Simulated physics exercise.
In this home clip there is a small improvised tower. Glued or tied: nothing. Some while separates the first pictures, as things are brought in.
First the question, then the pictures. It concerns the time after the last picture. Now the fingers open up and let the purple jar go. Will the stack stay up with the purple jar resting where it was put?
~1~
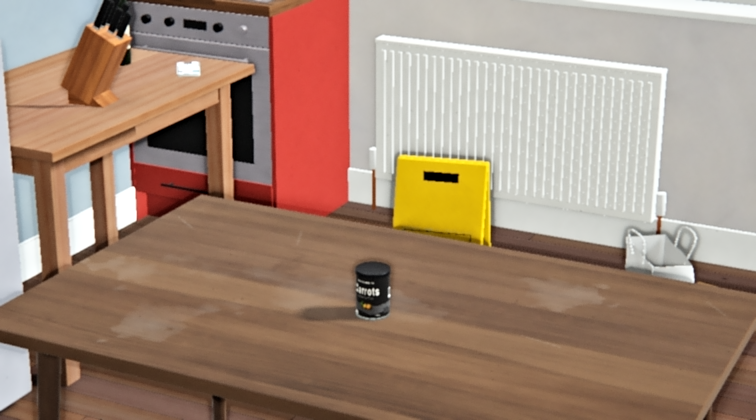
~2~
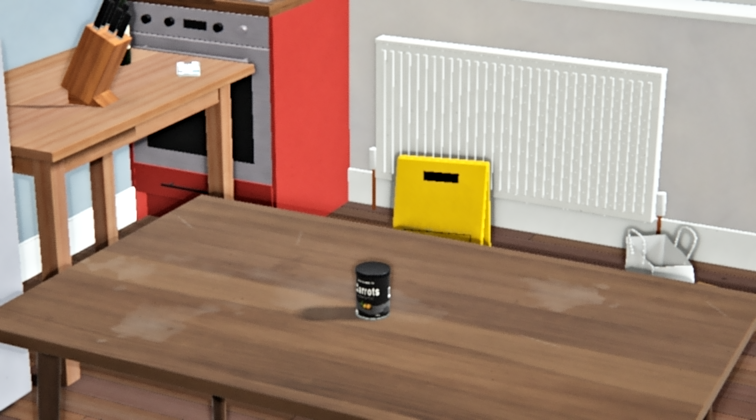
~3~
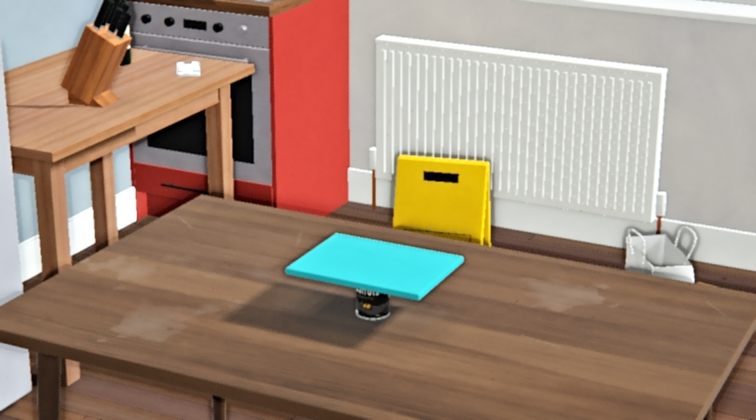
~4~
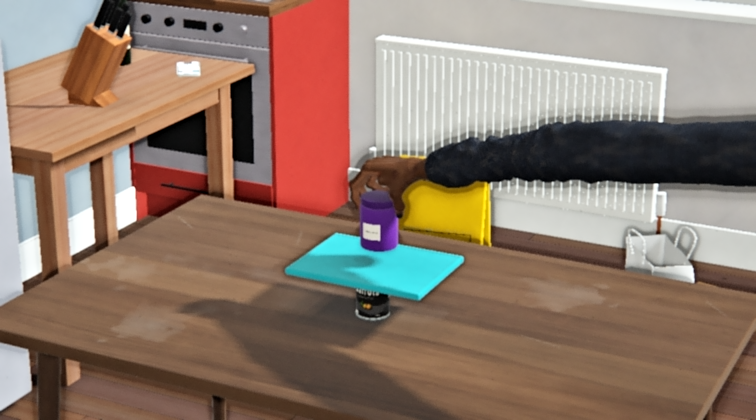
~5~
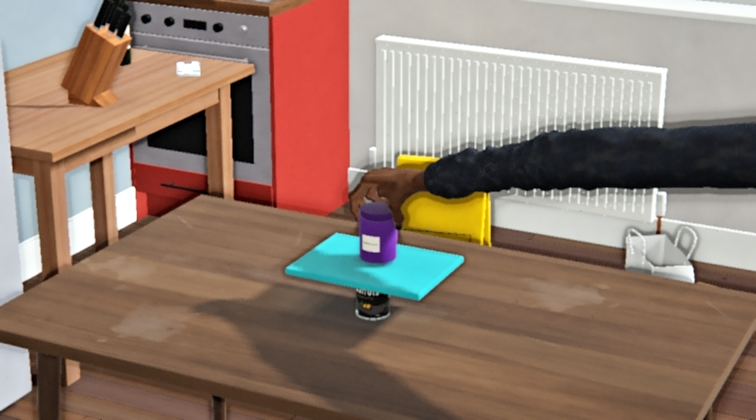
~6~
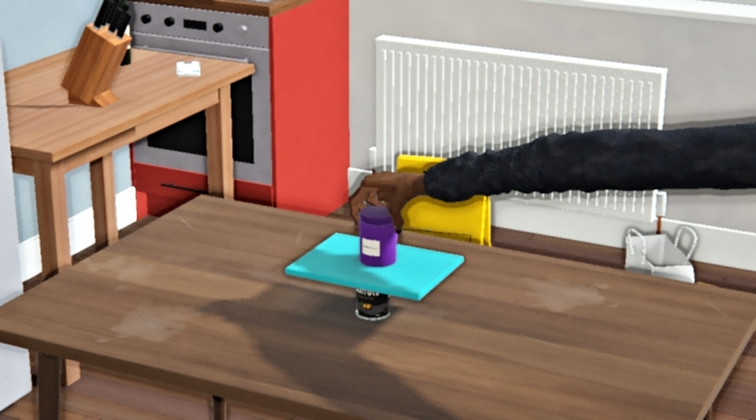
Yes.
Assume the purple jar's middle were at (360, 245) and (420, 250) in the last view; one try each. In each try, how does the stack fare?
Result of try one: No collapse; result of try two: Collapse.
Then, 0.30 s later than the last frame, all is still.
Then, 1.00 s later than the last frame, purple jar resting near (378, 237).
When it is over, all 3 as before. End places, in pixels of the last picture, purple jar near (378, 237). The stack keeps its balance.
